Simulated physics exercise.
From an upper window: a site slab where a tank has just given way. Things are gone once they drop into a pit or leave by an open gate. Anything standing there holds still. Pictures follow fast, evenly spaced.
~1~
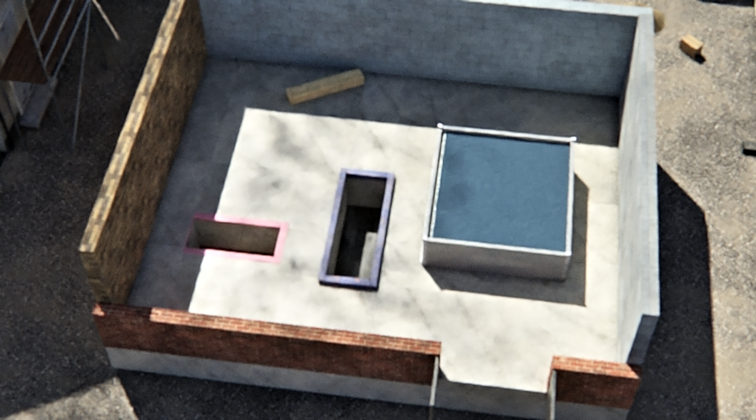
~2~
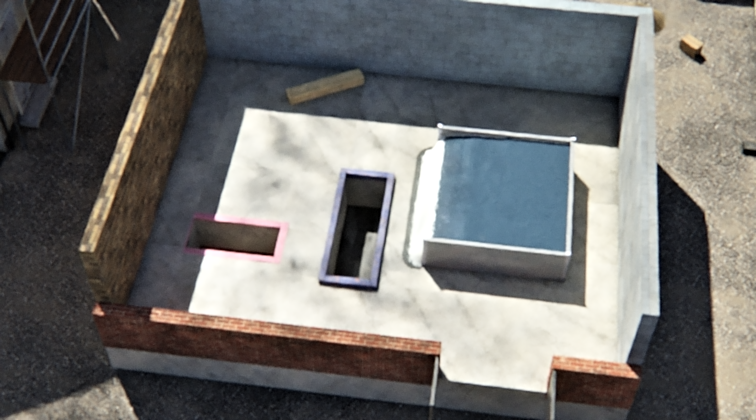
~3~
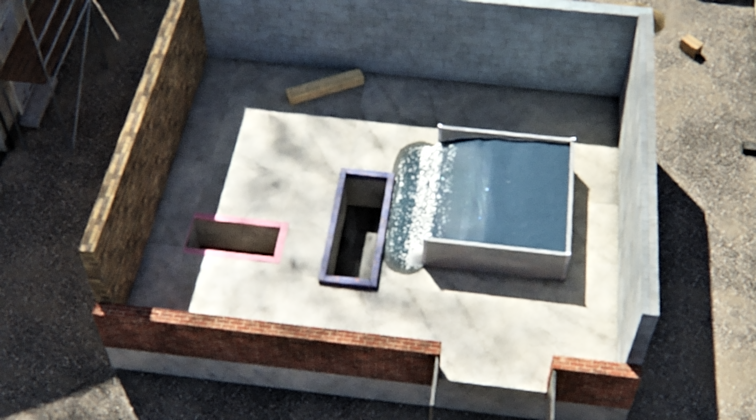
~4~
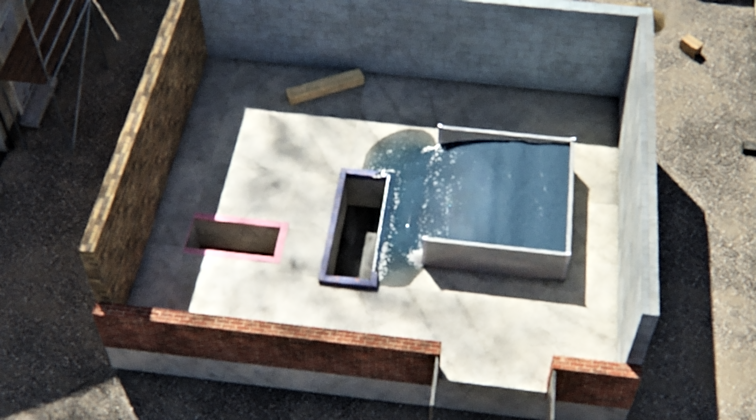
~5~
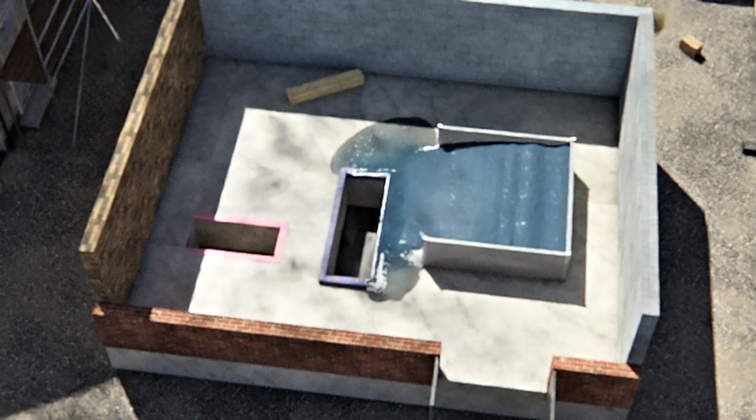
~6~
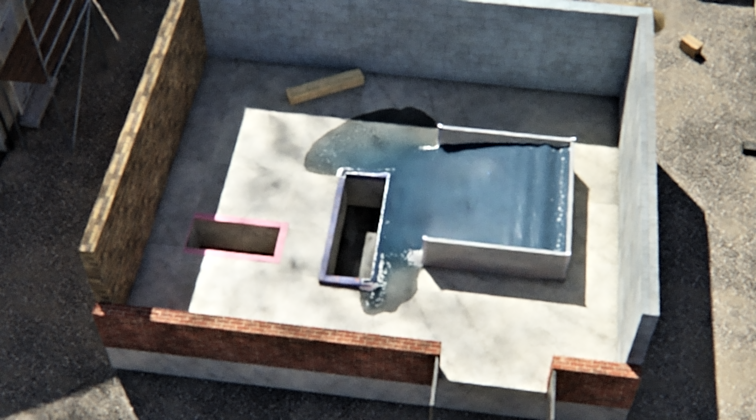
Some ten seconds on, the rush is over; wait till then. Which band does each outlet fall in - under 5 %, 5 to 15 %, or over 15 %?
My prediction: The gate will drain shy of five per cent. The pink pit will drain five to fifteen per cent inclusive. The blue pit will drain in excess of fifteen per cent.
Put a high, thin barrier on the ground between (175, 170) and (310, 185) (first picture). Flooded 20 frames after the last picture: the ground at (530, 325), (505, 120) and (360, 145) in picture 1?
In turn: Clear, not flooded, awash.
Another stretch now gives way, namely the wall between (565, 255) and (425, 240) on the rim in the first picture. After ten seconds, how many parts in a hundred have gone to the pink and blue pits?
Shares: Pink at 8 percent, blue at 0 percent.
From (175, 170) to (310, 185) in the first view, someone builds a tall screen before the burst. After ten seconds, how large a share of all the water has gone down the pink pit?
Pink: 2 %.
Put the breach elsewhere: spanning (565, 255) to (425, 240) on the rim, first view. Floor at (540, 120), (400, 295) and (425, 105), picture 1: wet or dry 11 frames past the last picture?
Taking them in order, I'd say not reached, swamped and not reached.
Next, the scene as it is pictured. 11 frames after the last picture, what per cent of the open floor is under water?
Roughly 35 percent.
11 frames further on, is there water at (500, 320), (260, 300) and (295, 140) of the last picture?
Taking them as listed, I'd call them high and dry, high and dry and soaked through.
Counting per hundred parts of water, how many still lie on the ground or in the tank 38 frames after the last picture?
I make it 60 per cent.
A moment on, water covers 25 % of the floor; the gate 0 %, the pink pit 0 %, the blue pit 15 %.
Next, water covers 35 % of the floor; the gate 0 %, the pink pit 0 %, the blue pit 26 %.
Then, water covers 50 % of the floor; the gate 0 %, the pink pit 0 %, the blue pit 34 %.
Later, water covers 75 % of the floor; the gate 1 %, the pink pit 3 %, the blue pit 35 %.
In the end, water covers 90 % of the floor; the gate 2 %, the pink pit 9 %, the blue pit 35 %.
